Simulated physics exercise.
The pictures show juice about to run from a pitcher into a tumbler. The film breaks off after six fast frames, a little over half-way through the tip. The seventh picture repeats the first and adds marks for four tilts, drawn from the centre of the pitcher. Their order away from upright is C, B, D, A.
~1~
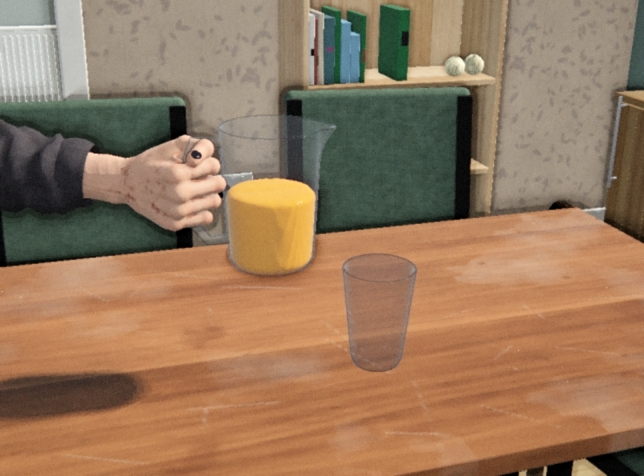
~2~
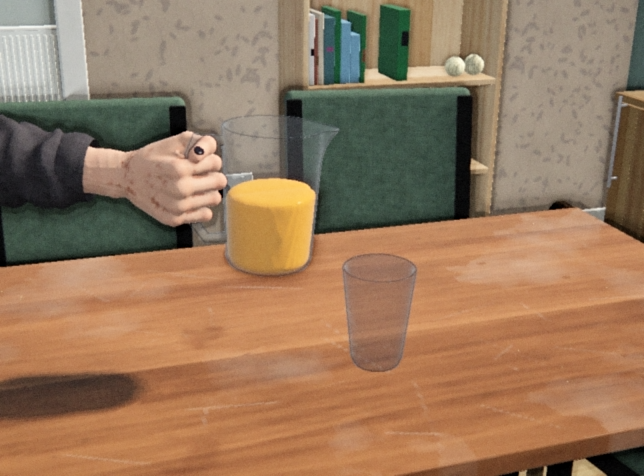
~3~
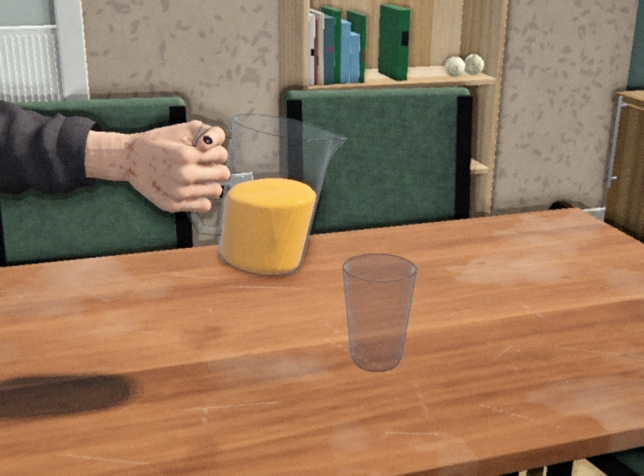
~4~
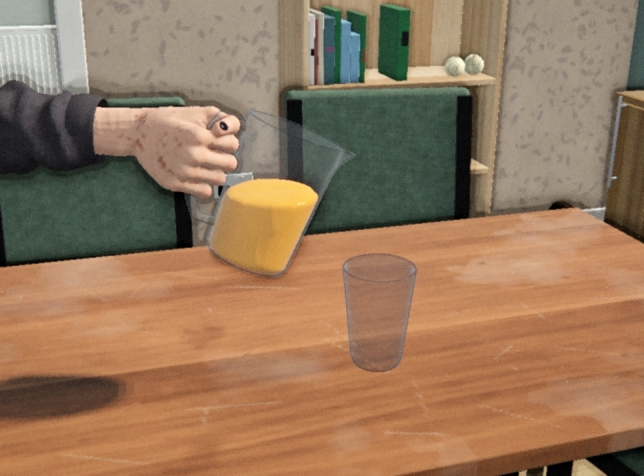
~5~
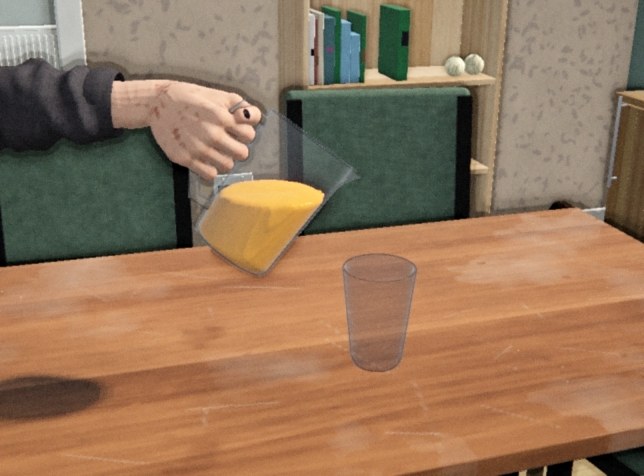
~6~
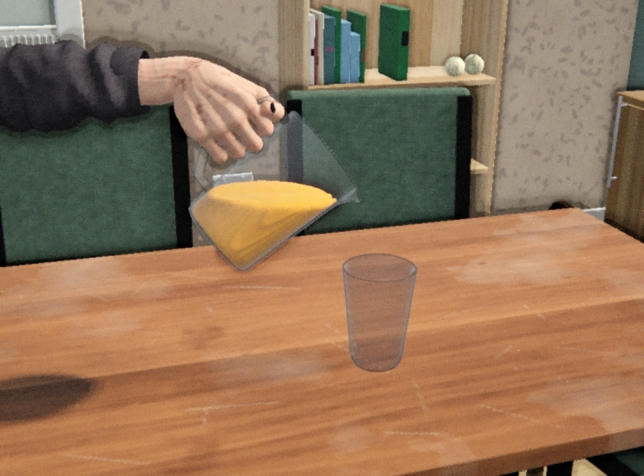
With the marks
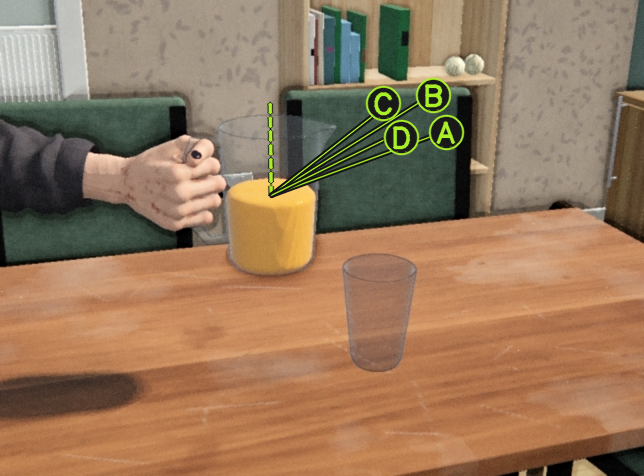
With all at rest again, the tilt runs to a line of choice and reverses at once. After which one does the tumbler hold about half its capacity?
A works best here.
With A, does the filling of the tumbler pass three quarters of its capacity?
No, it does not.
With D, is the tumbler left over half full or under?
Under half.
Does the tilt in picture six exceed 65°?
No.
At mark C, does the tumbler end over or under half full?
Under half.
On the marked copy, A at (429, 137); B at (418, 103); C at (371, 116); D at (383, 140).
For mark A, the tumbler ends with about 50 % of what it can hold.
For mark B, the tumbler ends with about 15 % of what it can hold.
For mark C, the tumbler ends with about 6 % of what it can hold.
For mark D, the tumbler ends with about 31 % of what it can hold.
